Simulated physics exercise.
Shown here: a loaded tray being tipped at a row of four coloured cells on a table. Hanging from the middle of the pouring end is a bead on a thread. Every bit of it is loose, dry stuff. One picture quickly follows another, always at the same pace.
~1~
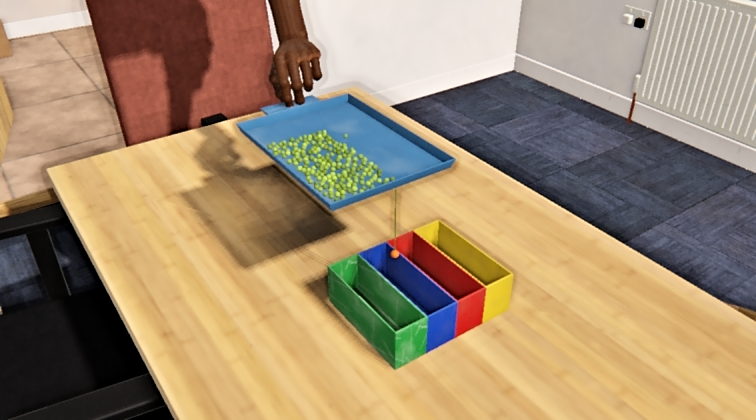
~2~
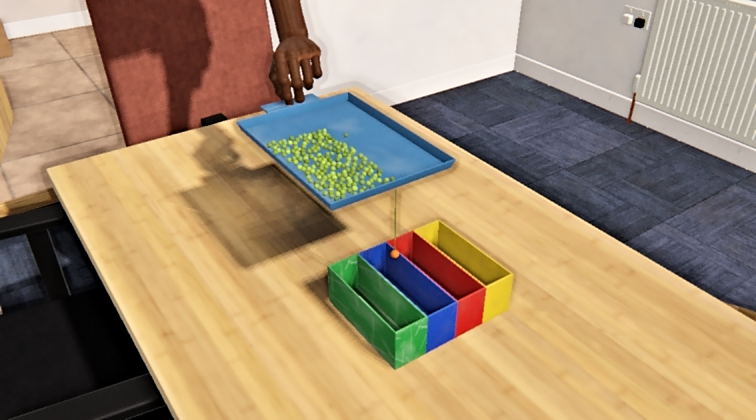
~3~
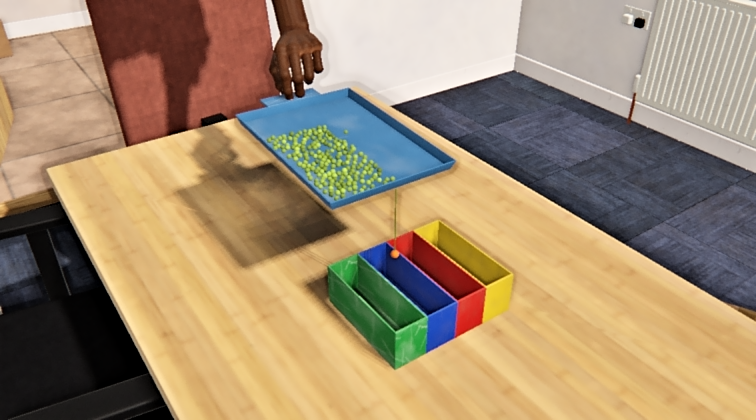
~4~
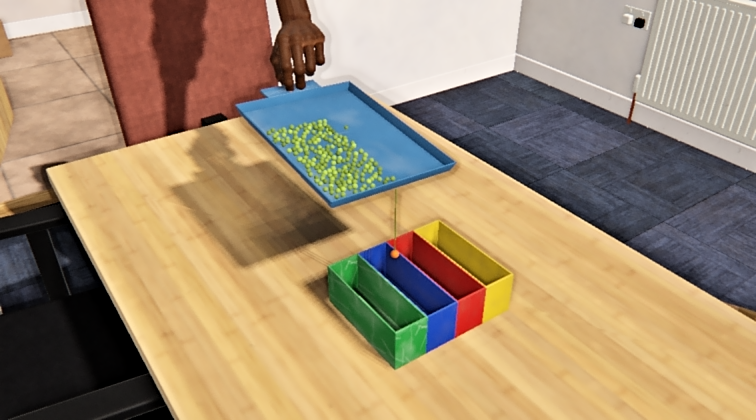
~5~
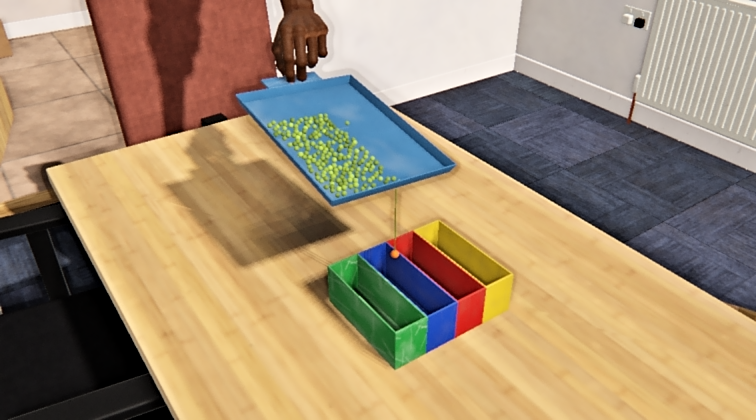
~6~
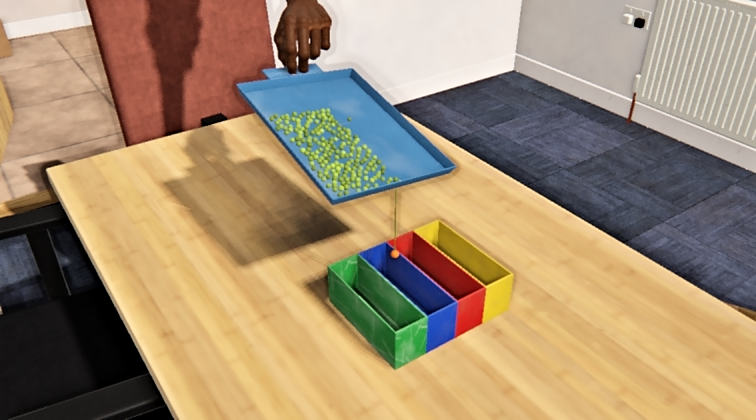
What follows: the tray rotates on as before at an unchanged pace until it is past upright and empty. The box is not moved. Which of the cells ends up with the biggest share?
Yellow.
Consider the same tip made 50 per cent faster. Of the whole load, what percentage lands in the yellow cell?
I'd put it at some 60 per cent.
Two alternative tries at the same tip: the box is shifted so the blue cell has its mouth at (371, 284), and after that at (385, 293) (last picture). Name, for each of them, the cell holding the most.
Try one: That yellow cell; try two: The yellow cell.
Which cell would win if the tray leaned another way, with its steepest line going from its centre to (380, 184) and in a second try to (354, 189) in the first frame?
That green cell, then the green cell.
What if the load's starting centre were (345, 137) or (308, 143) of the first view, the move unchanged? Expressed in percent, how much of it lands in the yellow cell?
Near 80 per cent and near 70 per cent.
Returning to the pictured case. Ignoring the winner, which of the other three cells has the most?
The runner-up is red.
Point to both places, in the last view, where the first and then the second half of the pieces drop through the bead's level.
Starting near (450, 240), moving on to near (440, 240).
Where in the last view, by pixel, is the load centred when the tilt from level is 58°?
The load is centred about (414, 173).
Shortly afterwards, tray tipped steeply; all but a few on the tray; a little in the yellow cell; only a few in the red cell; only a few falling or outside the box.
Next, tray tipped right over; only a few on the tray; near two thirds in the yellow cell; near a quarter in the red cell; a little in the blue cell; only a few in the green cell; a little falling or outside the box.
Some moments later, tray tipped past a quarter turn; near two thirds in the yellow cell; near a quarter in the red cell; a little in the blue cell; only a few in the green cell; only a few falling or outside the box.
In the end, tray tipped past a quarter turn; near two thirds in the yellow cell; near a quarter in the red cell; a little in the blue cell; only a few in the green cell; only a few outside the box.
